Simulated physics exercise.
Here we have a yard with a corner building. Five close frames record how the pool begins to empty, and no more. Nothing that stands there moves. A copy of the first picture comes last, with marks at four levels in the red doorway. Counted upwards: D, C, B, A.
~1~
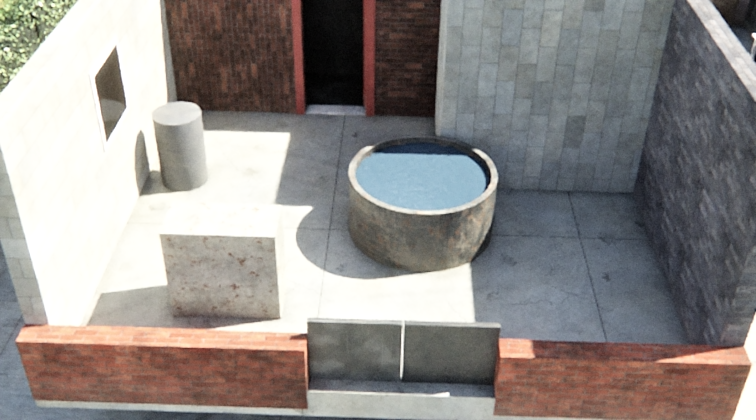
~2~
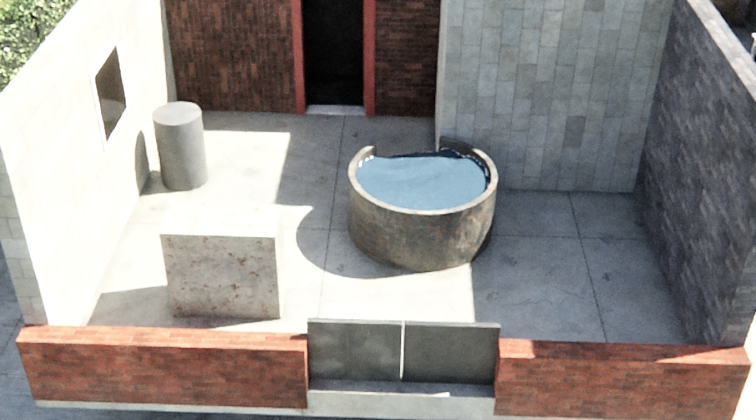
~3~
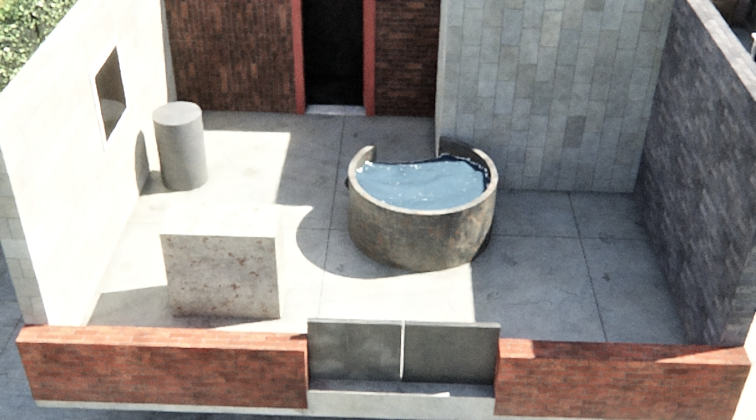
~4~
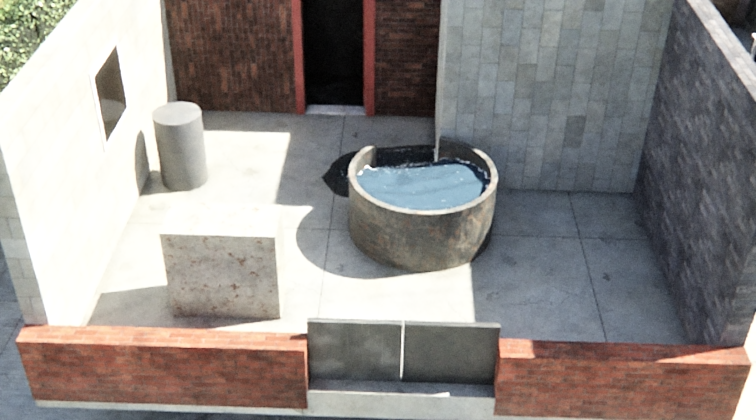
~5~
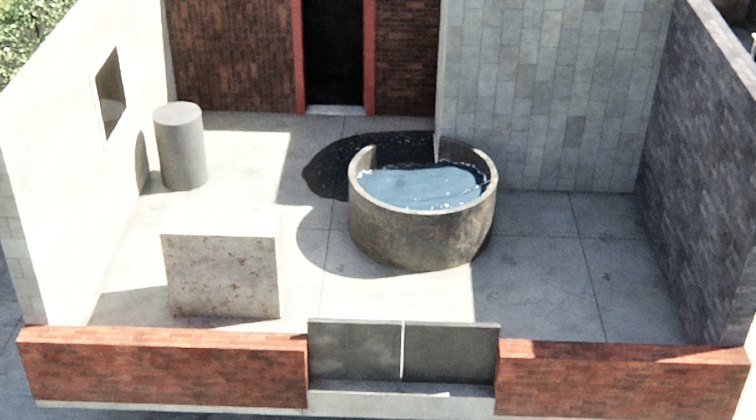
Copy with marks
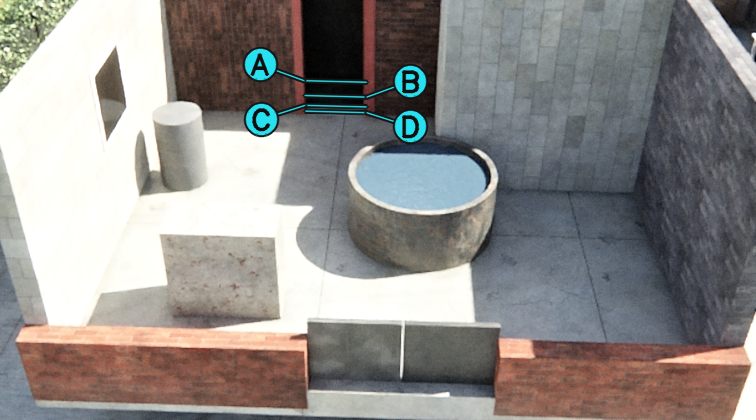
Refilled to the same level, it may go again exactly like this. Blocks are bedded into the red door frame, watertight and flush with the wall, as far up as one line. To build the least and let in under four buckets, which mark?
B will do.
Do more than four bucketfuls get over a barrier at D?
Yes, it does.
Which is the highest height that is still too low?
It is C.
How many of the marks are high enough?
Two.
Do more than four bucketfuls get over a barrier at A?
No, not at all.
In cyan, A at (335, 81); B at (335, 96); C at (335, 106); D at (335, 111); from the bottom up D, C, B, A.
For height A, nothing gets over.
For height B, a splash gets over, under a bucket.
For height C, about 10 bucketfuls get in.
For height D, dozens of bucketfuls pour in.
